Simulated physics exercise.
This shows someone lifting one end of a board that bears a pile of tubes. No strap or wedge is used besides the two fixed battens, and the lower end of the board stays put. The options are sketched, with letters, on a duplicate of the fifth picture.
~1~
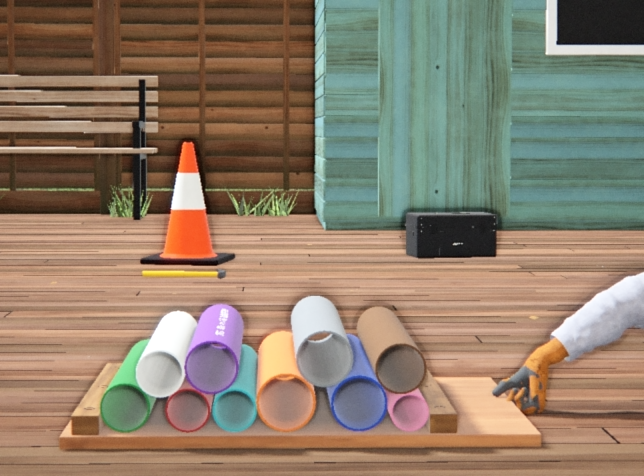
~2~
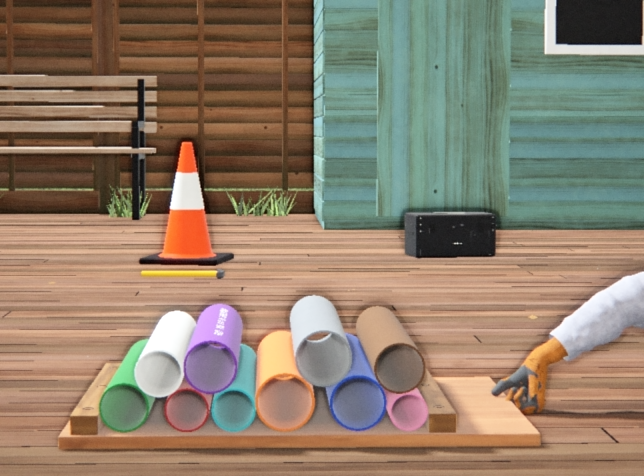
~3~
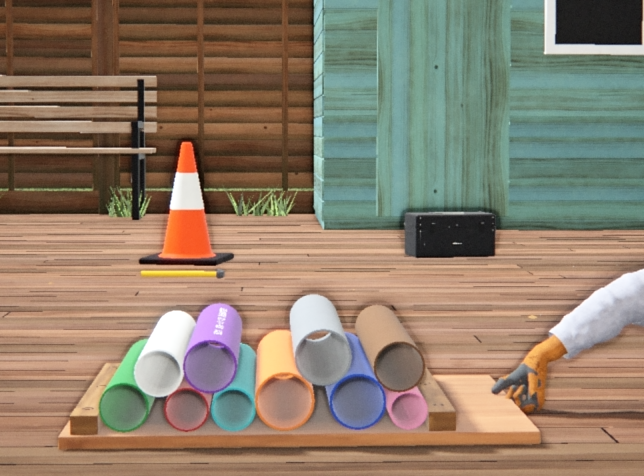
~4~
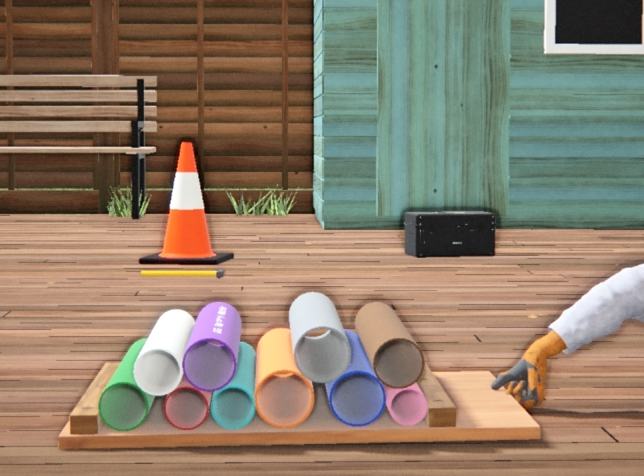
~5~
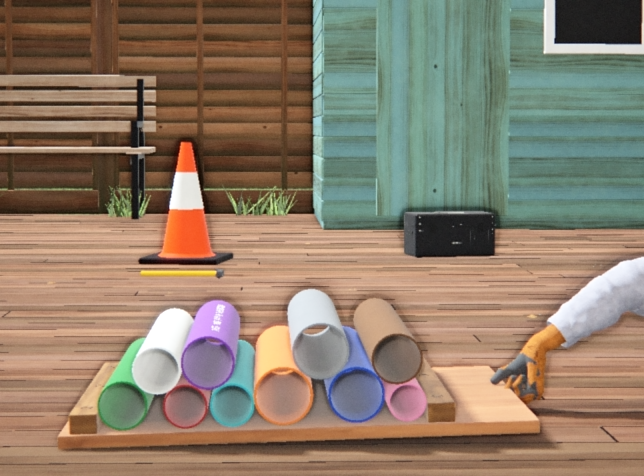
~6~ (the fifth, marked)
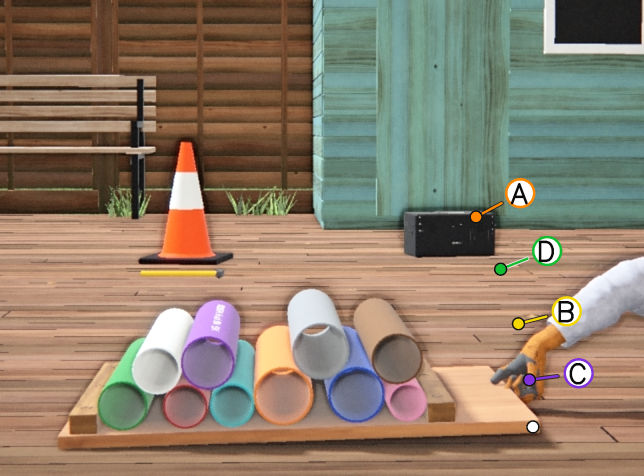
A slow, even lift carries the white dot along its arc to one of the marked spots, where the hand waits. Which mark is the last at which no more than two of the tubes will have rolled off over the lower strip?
No higher than A.
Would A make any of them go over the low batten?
Yes, at A.
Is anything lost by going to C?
No, at C.
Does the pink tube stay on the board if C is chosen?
Yes.
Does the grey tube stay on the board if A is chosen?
Yes.
On the marked copy, A at (476, 217); B at (518, 323); C at (529, 380); D at (501, 269); the white dot at (533, 427).
Taking A. A third of the way, board at 17°.
Two thirds of the way, board at 28°.
When it is over, board at 28°, two over the low batten (purple, white).
As for the rest, B one over the low batten (white); C none over the low batten; D one over the low batten (white).
